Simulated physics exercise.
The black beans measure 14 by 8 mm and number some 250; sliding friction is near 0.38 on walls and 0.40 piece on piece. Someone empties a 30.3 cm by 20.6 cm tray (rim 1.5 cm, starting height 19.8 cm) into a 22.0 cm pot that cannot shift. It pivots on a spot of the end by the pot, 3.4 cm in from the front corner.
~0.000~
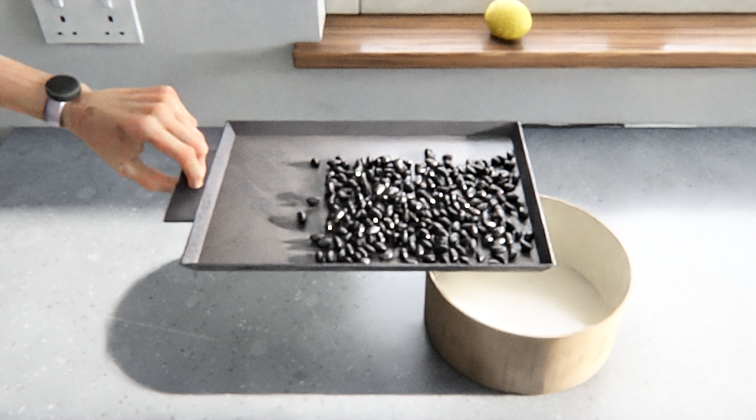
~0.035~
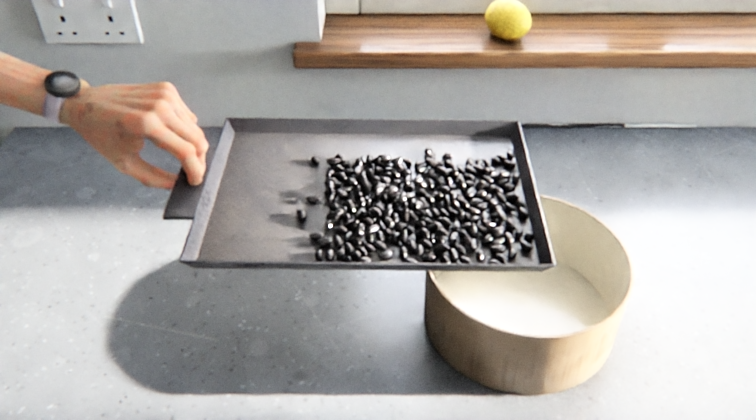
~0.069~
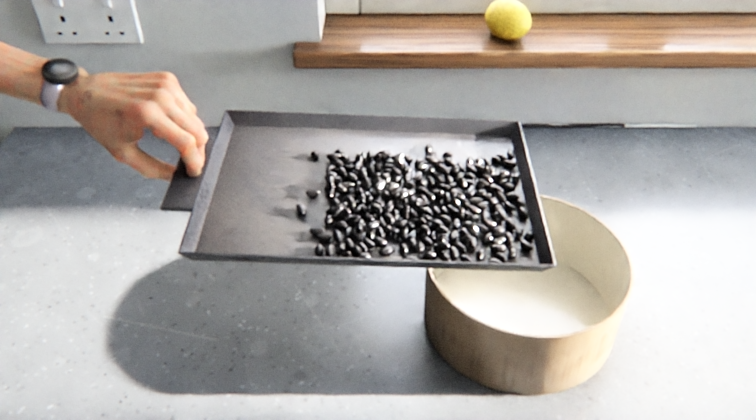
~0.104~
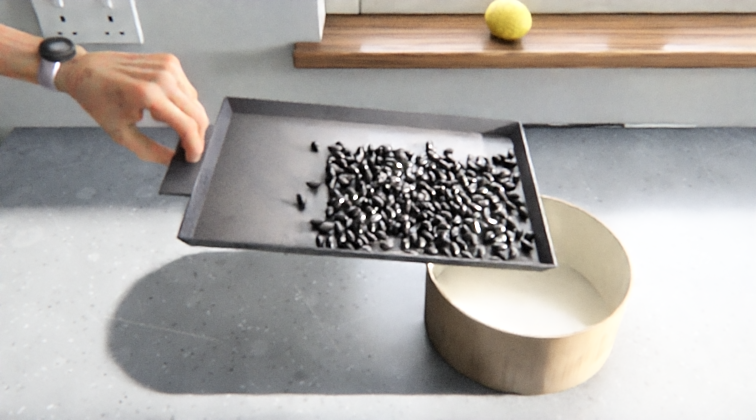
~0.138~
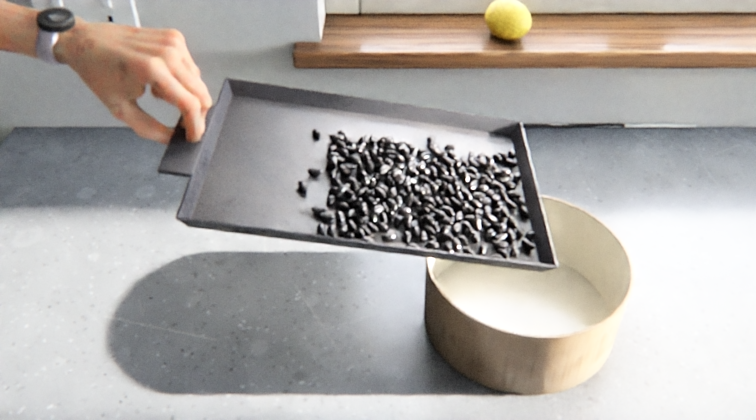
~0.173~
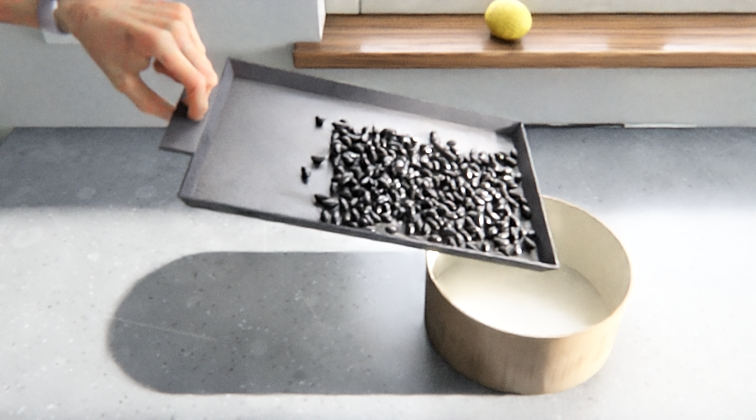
A hand raises the left end of a dark tray of black beans, tilting it rightward.
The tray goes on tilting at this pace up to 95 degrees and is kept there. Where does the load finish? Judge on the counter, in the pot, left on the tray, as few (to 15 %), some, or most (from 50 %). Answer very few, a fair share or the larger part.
On the counter: A fair share; in the pot: The larger part; left on the tray: Very few.
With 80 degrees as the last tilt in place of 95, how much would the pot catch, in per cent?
In that case some 75 per cent.
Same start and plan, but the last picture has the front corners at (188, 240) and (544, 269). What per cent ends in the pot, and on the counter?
Pot 0, counter 100.
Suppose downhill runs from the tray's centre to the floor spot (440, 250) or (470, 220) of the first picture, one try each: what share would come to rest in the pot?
Some 0 and 35 per cent.
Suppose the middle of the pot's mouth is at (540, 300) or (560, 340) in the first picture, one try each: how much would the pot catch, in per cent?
Some 80 and 60 per cent.
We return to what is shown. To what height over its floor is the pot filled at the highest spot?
Roughly 2.5 cm.
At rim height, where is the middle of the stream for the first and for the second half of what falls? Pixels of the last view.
At about (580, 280), then at (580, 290).
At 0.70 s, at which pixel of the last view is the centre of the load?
At about (580, 241).
Then, at 0.49 s, tilt 54 degrees; the tray holds 100 %, the pot 0 %.
Then, at 0.70 s, tilt 80 degrees; the tray holds 25 %, the pot 20 %.
Then, at 1.03 s, tilt 95 degrees; the tray holds 0 %, the pot 75 %.
At rest (2.2 s), counter 25 %, pot 75 %, tray 0 %.
